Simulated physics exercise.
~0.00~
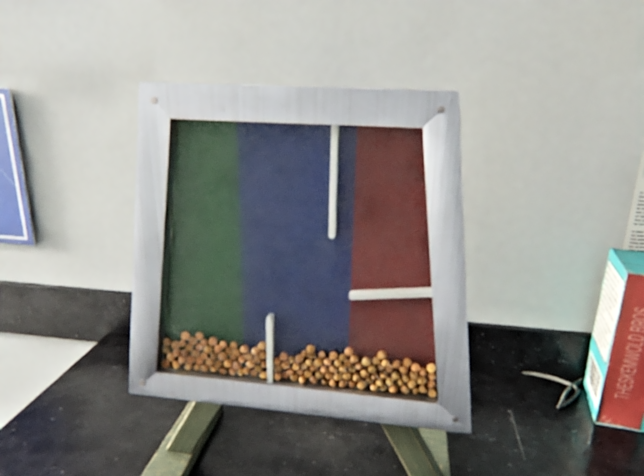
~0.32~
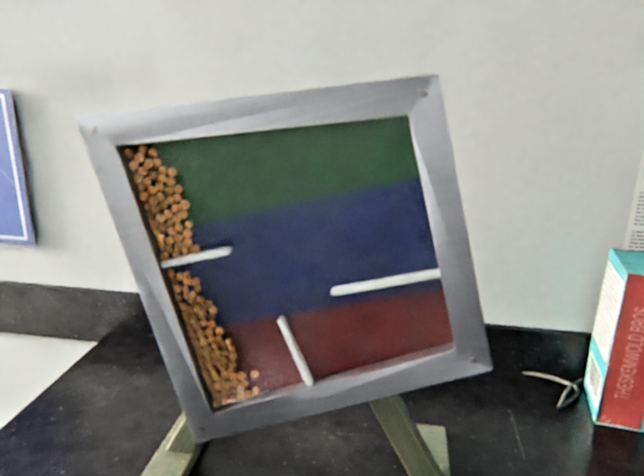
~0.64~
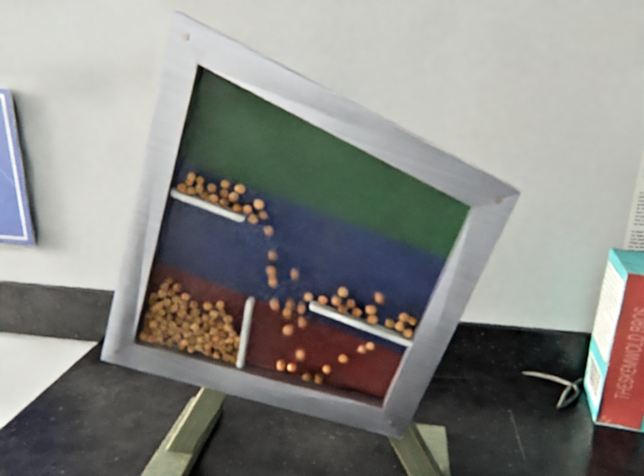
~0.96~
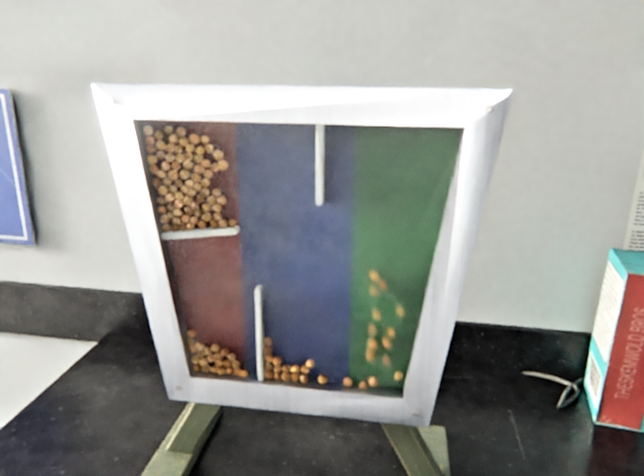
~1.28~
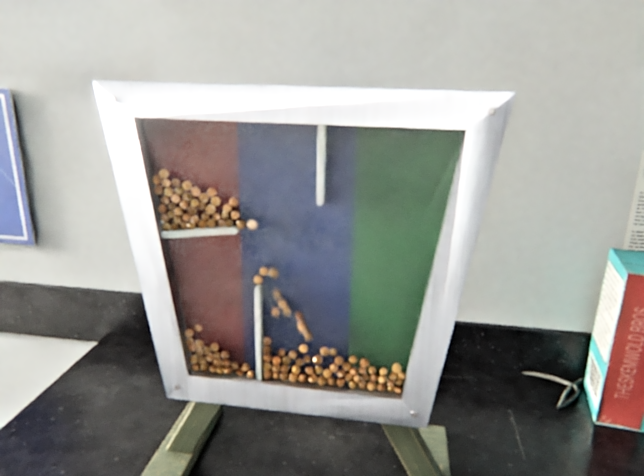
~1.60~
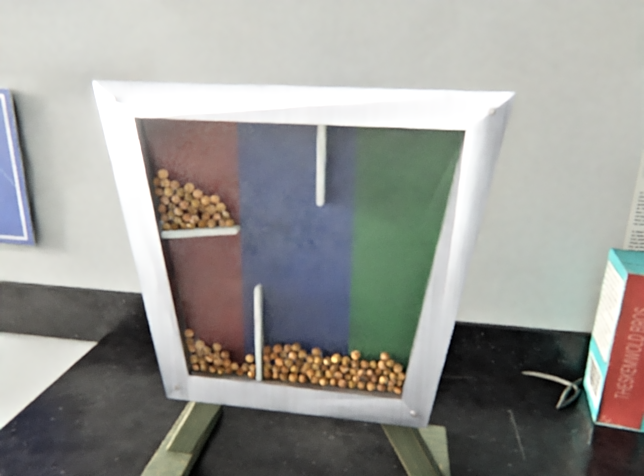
The clip opens on a framed case striped green, blue and red, with small round brown beads lying along its bottom edge among short white bars. The case turns clockwise on its stand, carrying the beads up in a bank against the left side. As it tips farther, many gather in the lower-left red corner while others spill off the ledges. Once it is upside down, beads heaped in the upper-left red area pour over their ledge into the blue. Finally, they lie still, some on that ledge, the rest along the bottom across all three strips.
